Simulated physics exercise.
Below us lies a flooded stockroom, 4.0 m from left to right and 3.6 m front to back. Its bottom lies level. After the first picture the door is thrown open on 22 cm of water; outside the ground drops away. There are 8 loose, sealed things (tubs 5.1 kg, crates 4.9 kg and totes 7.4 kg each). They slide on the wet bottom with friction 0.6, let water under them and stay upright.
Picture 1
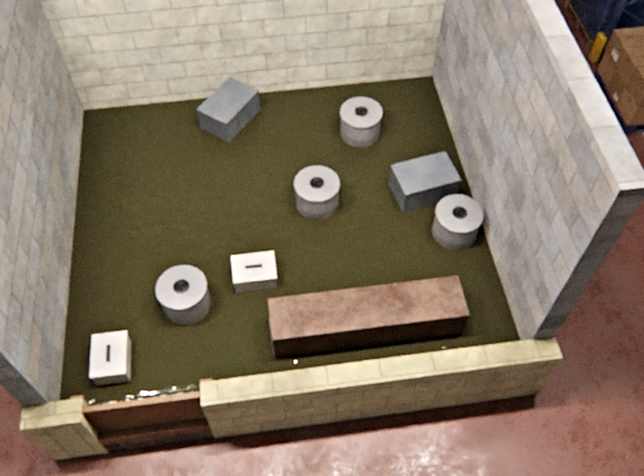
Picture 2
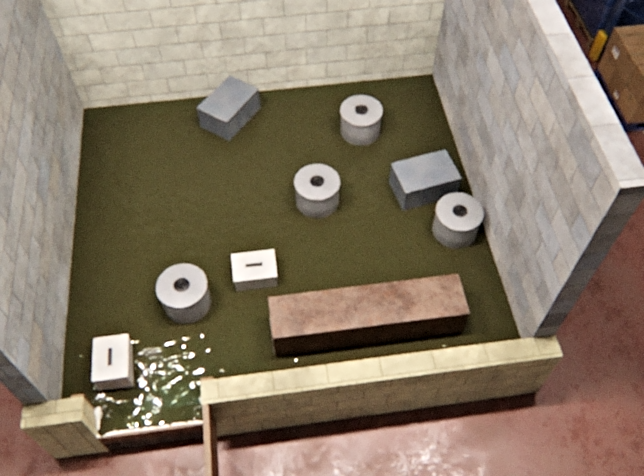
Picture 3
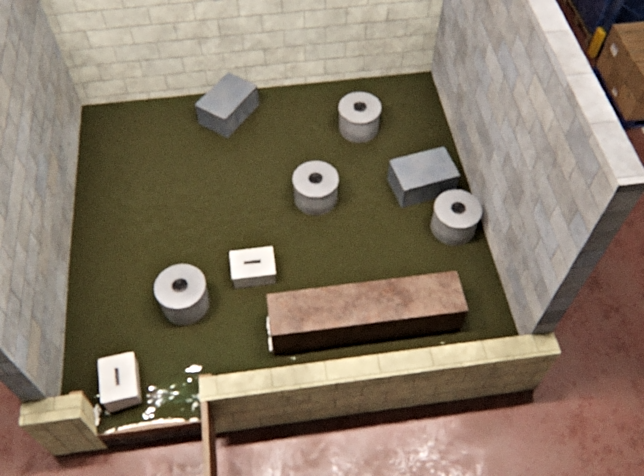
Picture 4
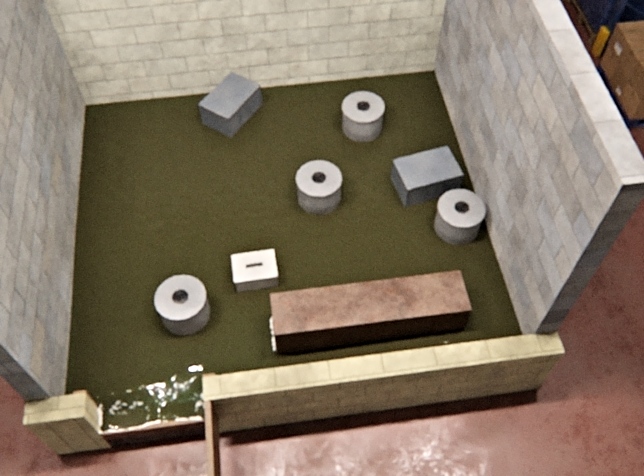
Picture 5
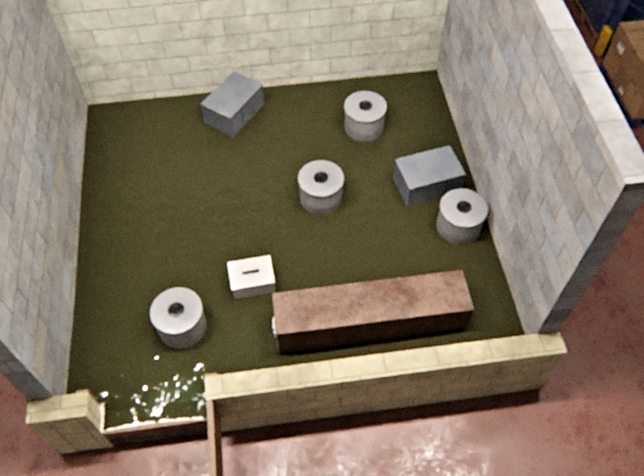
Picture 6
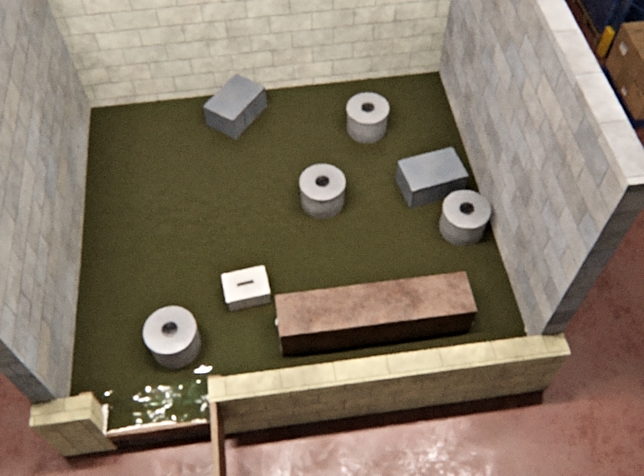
The clip shows a walled room of murky water where a low door opens at the front left; a nearby white box shifts and disappears from view, then a round grey tub and another white box drift toward the opening.
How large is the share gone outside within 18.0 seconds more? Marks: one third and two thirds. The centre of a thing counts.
It is one to two thirds.
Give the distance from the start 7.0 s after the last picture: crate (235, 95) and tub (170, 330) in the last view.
In turn: 40 cm, gone out.
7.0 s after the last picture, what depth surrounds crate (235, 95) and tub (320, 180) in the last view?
Roughly 15 and 15 cm.
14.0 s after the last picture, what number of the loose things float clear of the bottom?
At that moment 4.
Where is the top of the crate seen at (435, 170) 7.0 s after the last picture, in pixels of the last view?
Around (422, 196).
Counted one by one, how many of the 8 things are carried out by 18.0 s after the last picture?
That makes 4.
Then, 2.0 s after the last picture 2 of 8 are out; 6 afloat.
Then, 7.0 s after the last picture 3 of 8 are out; 5 afloat.
Then, 14.0 s after the last picture 4 of 8 are out; 4 afloat.
Then, 18.0 s after the last picture 4 of 8 are out; 4 afloat.
